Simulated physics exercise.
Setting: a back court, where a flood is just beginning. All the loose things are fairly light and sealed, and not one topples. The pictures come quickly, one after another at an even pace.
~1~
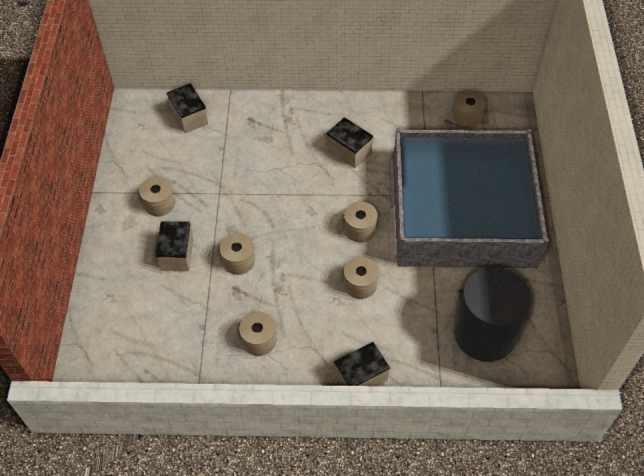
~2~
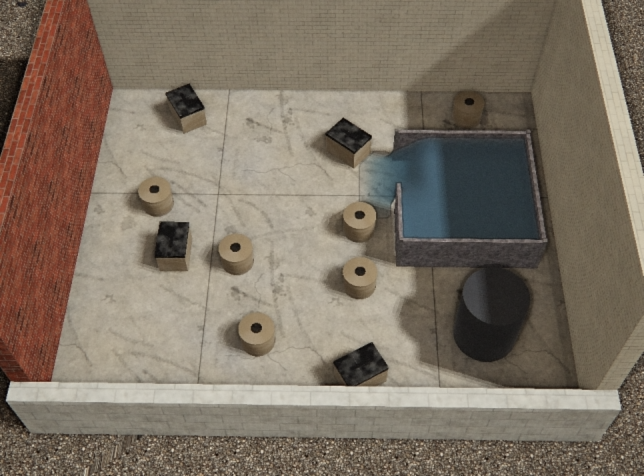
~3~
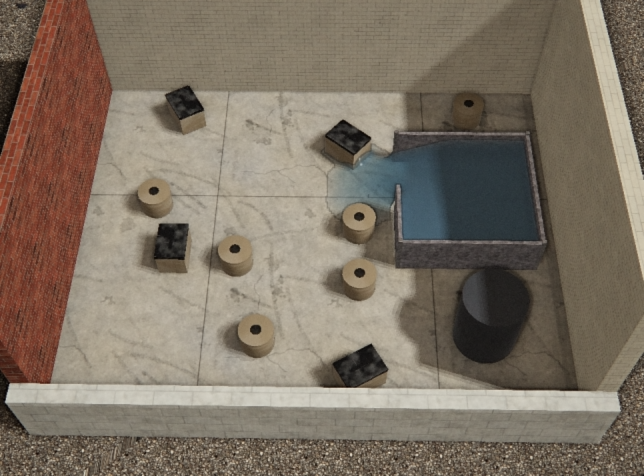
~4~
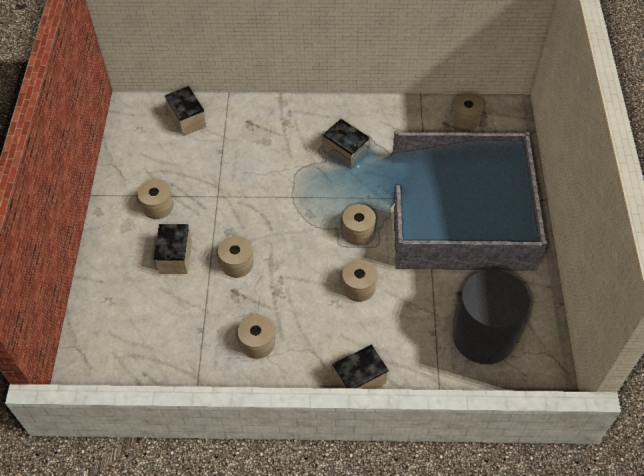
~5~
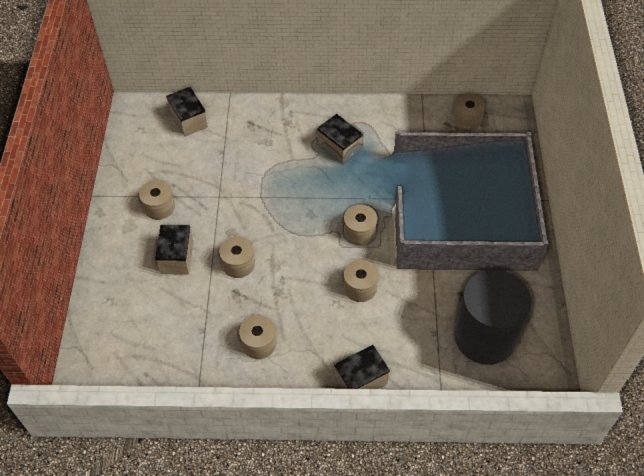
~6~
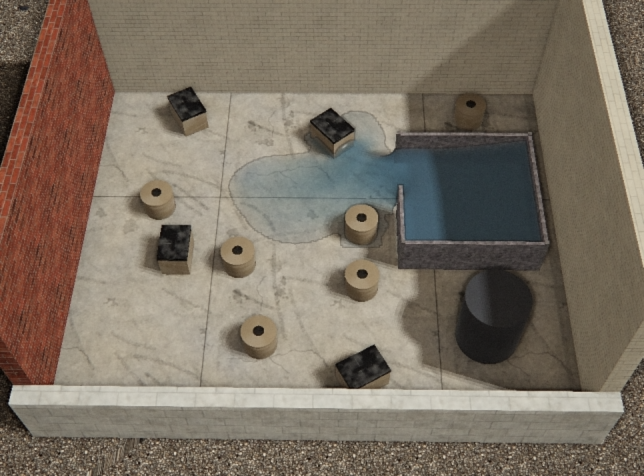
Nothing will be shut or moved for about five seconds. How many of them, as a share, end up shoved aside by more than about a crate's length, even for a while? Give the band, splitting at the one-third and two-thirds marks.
Counting the far movers, it's in the middle - a third to two thirds.
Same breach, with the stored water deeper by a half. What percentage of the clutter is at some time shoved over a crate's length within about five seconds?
Share moved: 50 in a hundred.
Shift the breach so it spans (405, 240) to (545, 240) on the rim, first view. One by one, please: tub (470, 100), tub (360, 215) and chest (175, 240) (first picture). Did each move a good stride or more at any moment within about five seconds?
Falls short, falls short, falls short.
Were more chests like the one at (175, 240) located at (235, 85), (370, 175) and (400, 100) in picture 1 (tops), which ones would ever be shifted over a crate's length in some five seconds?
Going by the order given: Travels that far, travels that far, stays in place.
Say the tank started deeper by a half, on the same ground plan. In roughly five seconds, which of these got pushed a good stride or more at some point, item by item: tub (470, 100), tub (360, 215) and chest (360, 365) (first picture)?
Well, in sequence: Not carried that far, not carried that far, not carried that far.
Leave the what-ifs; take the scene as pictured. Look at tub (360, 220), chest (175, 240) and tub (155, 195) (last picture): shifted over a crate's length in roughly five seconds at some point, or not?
Going through them in order: First kept nearby, second got well clear, third got well clear.
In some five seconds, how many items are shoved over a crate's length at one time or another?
Exactly 4.
A moment on, 1 of 10 are well off their spots; 0 afloat.
Next, 2 of 10 are well off their spots; 0 afloat.
Later, 3 of 10 are well off their spots; 3 afloat.
In the end, 4 of 10 are well off their spots, and 4 have been at some point; 3 afloat.
